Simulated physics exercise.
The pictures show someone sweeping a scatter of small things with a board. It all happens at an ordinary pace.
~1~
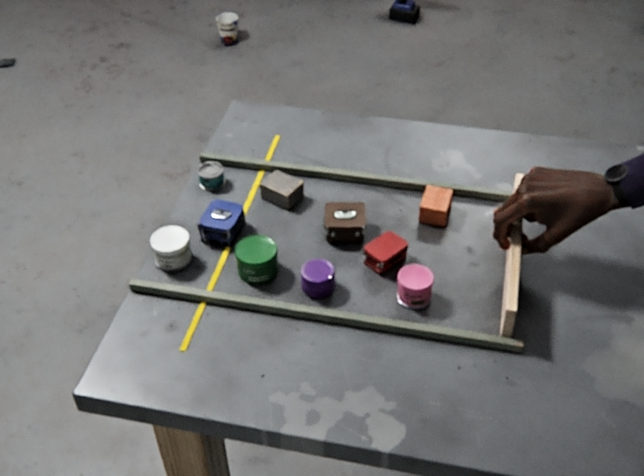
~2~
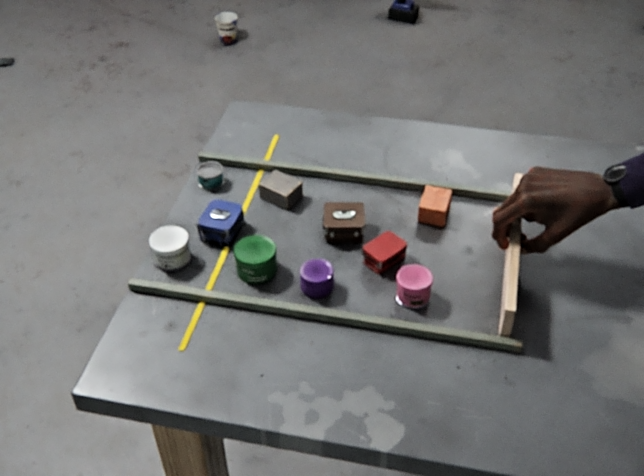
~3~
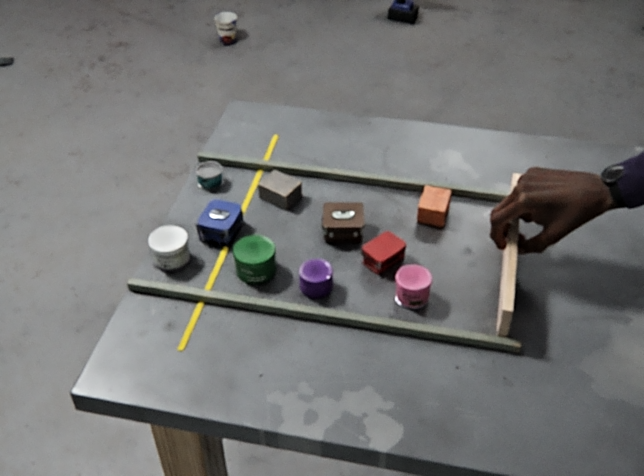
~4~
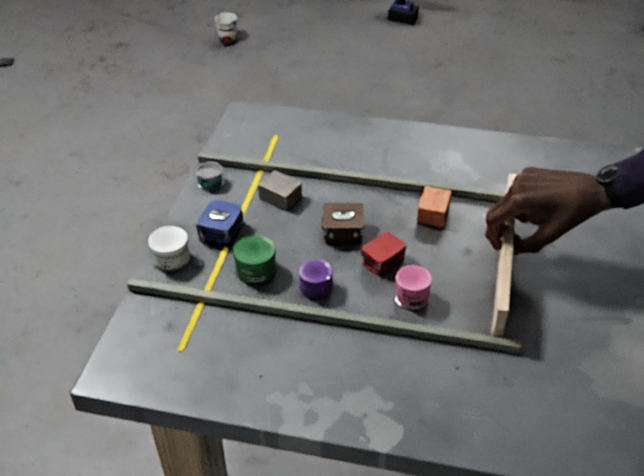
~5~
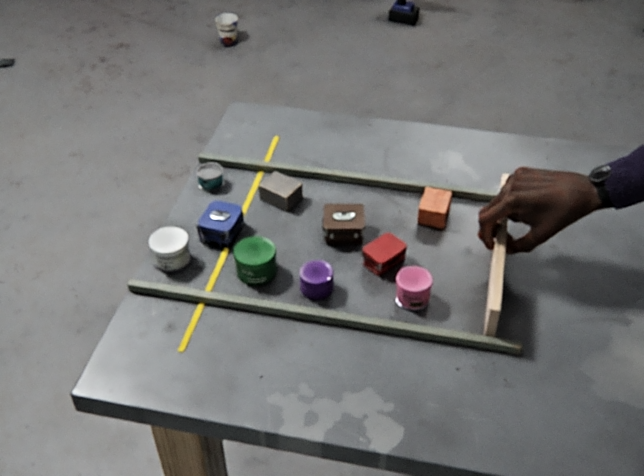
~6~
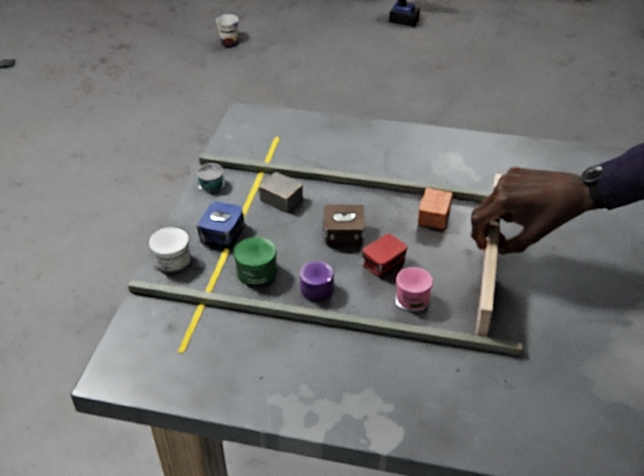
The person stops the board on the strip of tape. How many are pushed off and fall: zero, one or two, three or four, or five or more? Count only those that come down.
Outcome: The number that fall off is one or two.
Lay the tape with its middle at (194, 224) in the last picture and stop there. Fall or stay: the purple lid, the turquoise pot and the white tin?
The purple lid survives, the turquoise pot drops off, the white tin goes over.
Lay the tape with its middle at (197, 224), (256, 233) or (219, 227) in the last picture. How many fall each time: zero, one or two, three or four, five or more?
Taking them in turn, five or more; no fall at all; one or two.
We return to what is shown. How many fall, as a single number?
Exactly 2.
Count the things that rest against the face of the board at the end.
In contact: 5.
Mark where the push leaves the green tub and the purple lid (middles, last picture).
About (171, 243), and the other about (195, 276).
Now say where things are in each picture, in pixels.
The first picture shows turquoise pot (211, 177); white tin (172, 249); blue case (223, 223); board (514, 251); tape (237, 228).
The second picture shows white tin (171, 249); red case (385, 253).
The third picture shows blue case (221, 223); grey block (280, 190).
The fourth picture shows turquoise pot (210, 177); orange block (434, 207).
The fifth picture shows white tin (171, 250); board (499, 251).
The sixth picture shows turquoise pot (211, 178); white tin (171, 251); blue case (222, 225); board (491, 251); tape (236, 230).
Early on, none off yet; turquoise pot at rest near (211, 178); white tin at rest near (171, 251); blue case at rest near (222, 225).
Finally, the number that fall off is one or two; lost, white tin and turquoise pot.
